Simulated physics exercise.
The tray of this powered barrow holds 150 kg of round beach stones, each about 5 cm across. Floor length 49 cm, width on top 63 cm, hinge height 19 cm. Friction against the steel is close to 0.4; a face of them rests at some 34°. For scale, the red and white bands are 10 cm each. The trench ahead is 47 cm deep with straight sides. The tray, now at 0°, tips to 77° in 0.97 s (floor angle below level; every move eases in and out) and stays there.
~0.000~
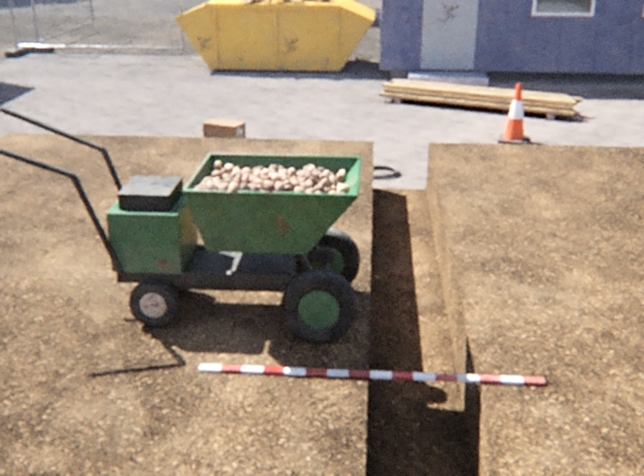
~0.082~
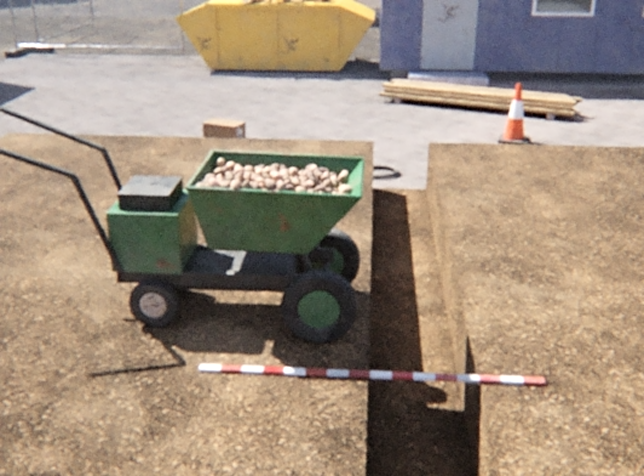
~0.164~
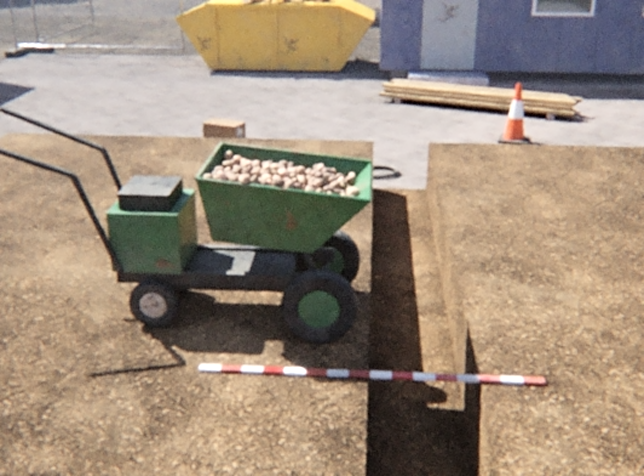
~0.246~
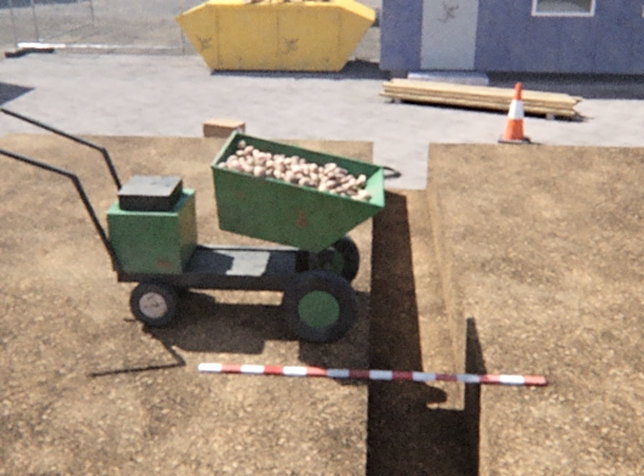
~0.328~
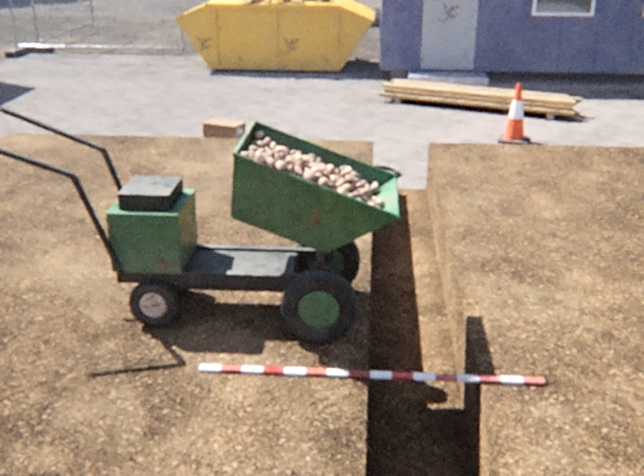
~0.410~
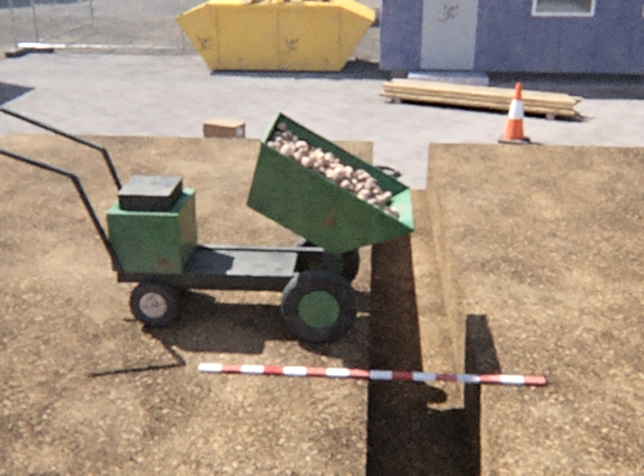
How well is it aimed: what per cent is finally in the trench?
Roughly 36 per cent ends in the trench.
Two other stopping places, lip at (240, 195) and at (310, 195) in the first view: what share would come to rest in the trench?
First some 85, then 90 per cent.
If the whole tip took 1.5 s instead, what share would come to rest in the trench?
Then about 45 per cent.
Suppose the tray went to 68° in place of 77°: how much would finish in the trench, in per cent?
Then about 40 per cent.
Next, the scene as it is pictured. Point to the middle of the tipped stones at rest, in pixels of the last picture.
Their middle is at about (499, 318).
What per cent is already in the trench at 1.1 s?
Some 15 per cent.
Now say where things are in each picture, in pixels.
Lip at (357, 196), floor tilted 0°, highest stones at (286, 176), in the first picture.
The tray is at 2°, its lip at (361, 197); the top of the load is at (280, 173); the stones move at 0.3 m/s on average, in the second picture.
The tray is at 6°, its lip at (370, 201); the top of the load is at (255, 168); the stones move at 0.6 m/s on average, in the third picture.
The tray is at 12°, its lip at (384, 207); the top of the load is at (248, 156); the stones move at 0.9 m/s on average, in the fourth picture.
Lip at (399, 217), floor tilted 20°, highest stones at (260, 146); the stones move at 1.0 m/s on average, in the fifth picture.
The tray is at 30°, its lip at (414, 231); the top of the load is at (279, 137); the stones move at 1.1 m/s on average, in the sixth picture.
After 0.7 s the floor is at 65°; 100 % in the tray; the foremost stones are at (454, 267).
After 1.1 s the floor is at 77°; 45 % in the tray, 15 % in the trench, 40 % past the trench; the foremost stones are at (570, 327).
After 1.4 s the floor is at 77°; 9 % in the tray, 27 % in the trench, 64 % past the trench; the foremost stones are past the picture's edge.
After 3.4 s the floor is at 77°; 0 % in the tray, 36 % in the trench, 64 % past the trench; the foremost stones are past the picture's edge.
